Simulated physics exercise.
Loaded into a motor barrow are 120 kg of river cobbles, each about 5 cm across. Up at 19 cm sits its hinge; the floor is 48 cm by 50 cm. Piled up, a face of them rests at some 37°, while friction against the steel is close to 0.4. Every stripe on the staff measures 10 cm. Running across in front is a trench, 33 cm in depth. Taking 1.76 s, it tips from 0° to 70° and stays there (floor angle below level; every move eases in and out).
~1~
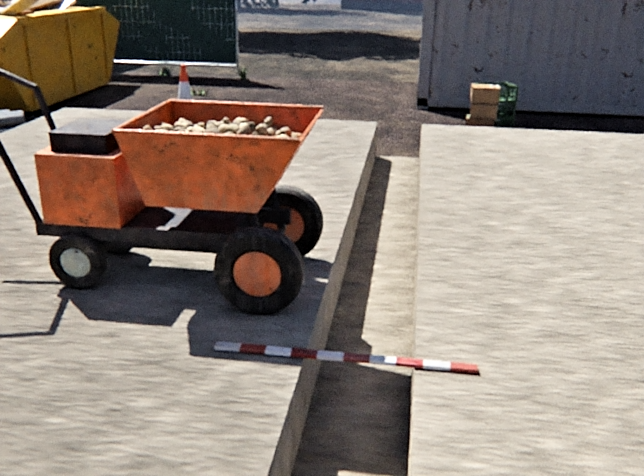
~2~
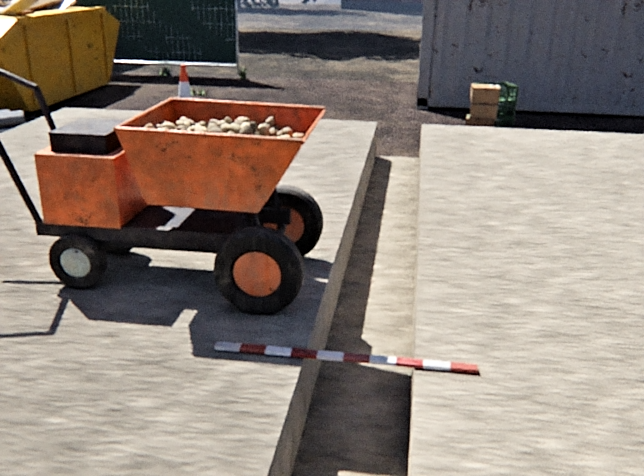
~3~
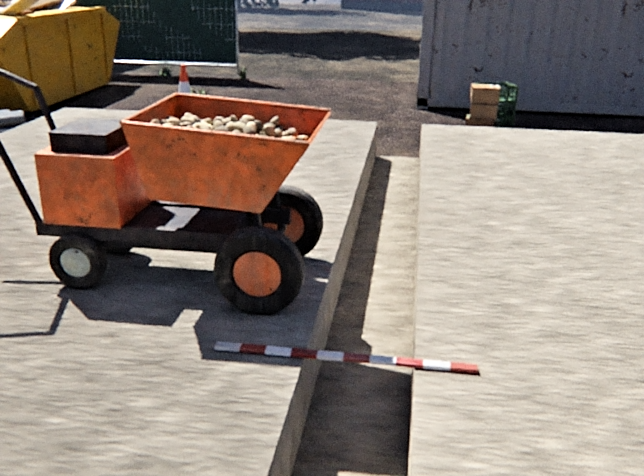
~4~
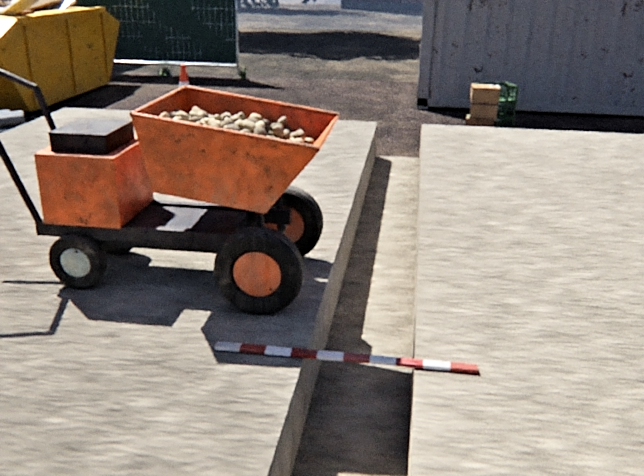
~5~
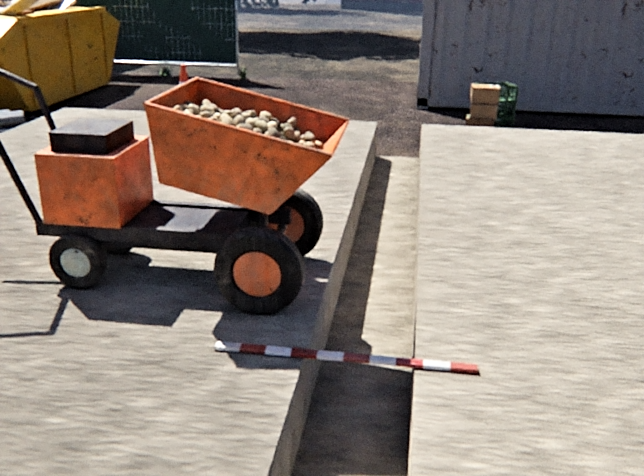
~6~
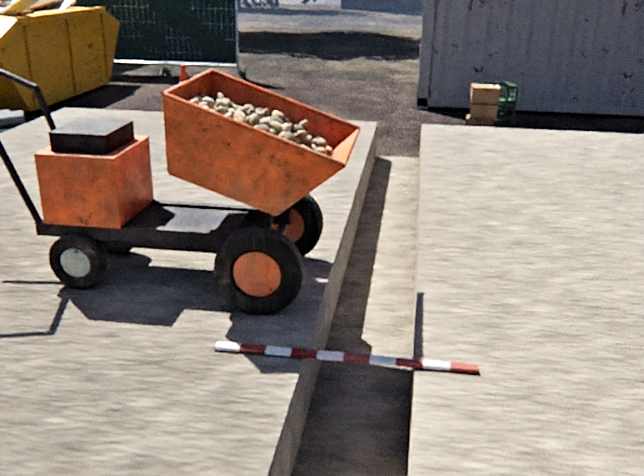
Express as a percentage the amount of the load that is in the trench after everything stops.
The amount is close to 38 per cent of the load.
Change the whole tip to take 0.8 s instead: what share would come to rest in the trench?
30 per cent.
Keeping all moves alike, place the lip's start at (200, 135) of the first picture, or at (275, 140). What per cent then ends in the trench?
Roughly 85 percent for the first, and 60 percent for the second.
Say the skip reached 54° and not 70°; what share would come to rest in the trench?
In that case around 5 percent.
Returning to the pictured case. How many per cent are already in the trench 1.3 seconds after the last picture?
I'd say near 0 per cent at that time.
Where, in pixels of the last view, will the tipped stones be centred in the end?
Somewhere around (430, 291) in the last picture.
Then, 0.7 s after the last picture the floor is at 59°, 100 % in the skip; the foremost stones are at (401, 228).
Then, 1.3 s after the last picture the floor is at 70°, 72 % in the skip, 1 % in the trench, 27 % past the trench; the foremost stones are at (512, 302).
Then, 1.6 s after the last picture the floor is at 70°, 48 % in the skip, 7 % in the trench, 45 % past the trench; the foremost stones are at (569, 299).
Then, 3.6 s after the last picture the floor is at 70°, 14 % in the skip, 38 % in the trench, 47 % past the trench; the foremost stones are at (590, 299).
